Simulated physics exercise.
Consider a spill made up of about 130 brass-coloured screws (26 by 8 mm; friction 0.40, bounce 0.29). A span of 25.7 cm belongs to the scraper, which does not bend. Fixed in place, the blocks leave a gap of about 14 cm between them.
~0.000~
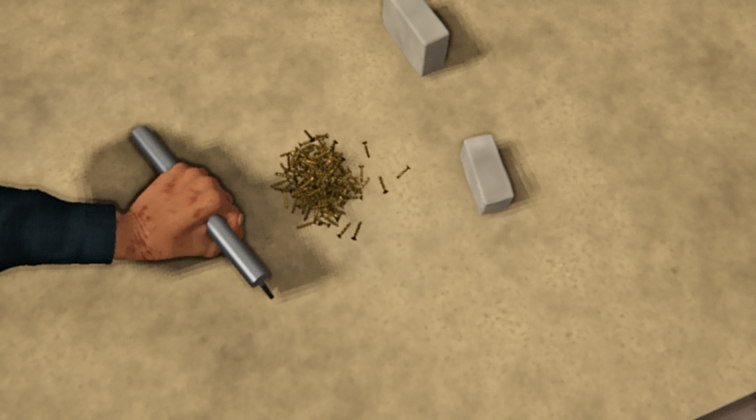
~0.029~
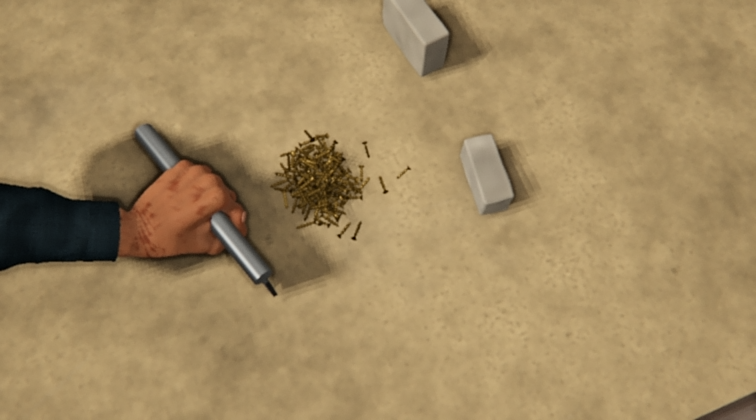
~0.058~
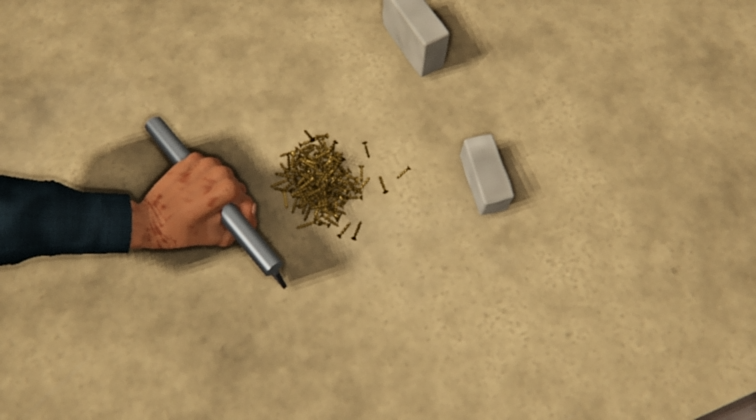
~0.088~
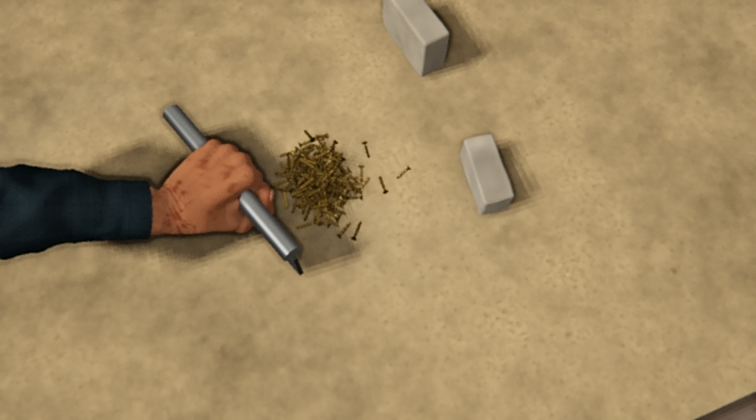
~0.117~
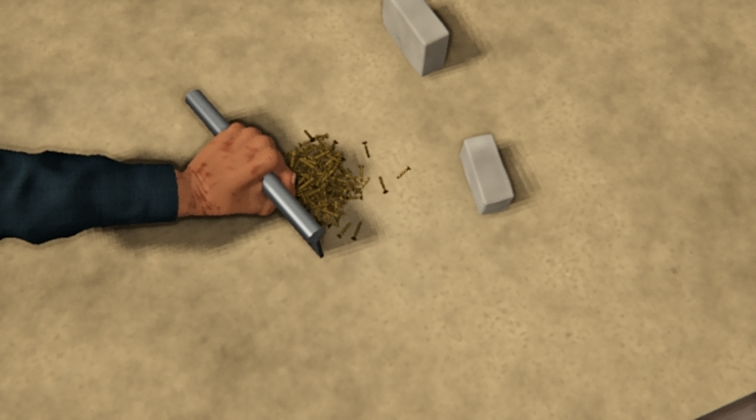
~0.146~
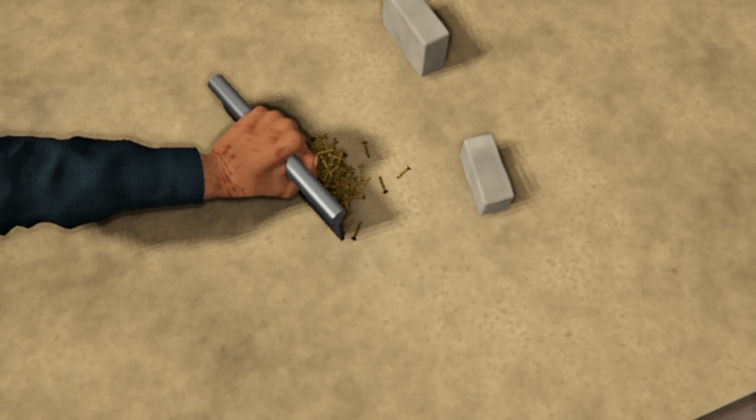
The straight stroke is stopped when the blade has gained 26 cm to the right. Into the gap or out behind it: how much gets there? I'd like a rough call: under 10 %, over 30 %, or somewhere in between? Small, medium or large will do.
I would say large, over 30 %.
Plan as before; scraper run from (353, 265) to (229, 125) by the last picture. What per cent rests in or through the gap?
25 per cent ends in or through the gap.
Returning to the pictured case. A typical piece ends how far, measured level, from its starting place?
That works out to about 24 centimetres.
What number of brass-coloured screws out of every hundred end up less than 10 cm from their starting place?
My estimate is some 0 percent.
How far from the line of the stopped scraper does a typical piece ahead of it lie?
About 10 cm from the line.
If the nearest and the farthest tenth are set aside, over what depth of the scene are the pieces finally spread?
Around 16 centimetres.
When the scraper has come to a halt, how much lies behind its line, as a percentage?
Roughly 5 per cent.
Then, at 0.28 s, scraper 26 cm from its start, spill 16 cm wide; held up before the blocks 100 %.
Then, at 0.42 s, scraper 28 cm from its start, spill 20 cm wide; in or through the gap 55 %, held up before the blocks 45 %.
After 0.53 s, scraper 28 cm from its start, spill 21 cm wide; in or through the gap 55 %, held up before the blocks 40 %.
In the end, at 1.3 s, in or through the gap 55 %, round the near block 0 %, round the far block 0 %, held up before the blocks 40 %.
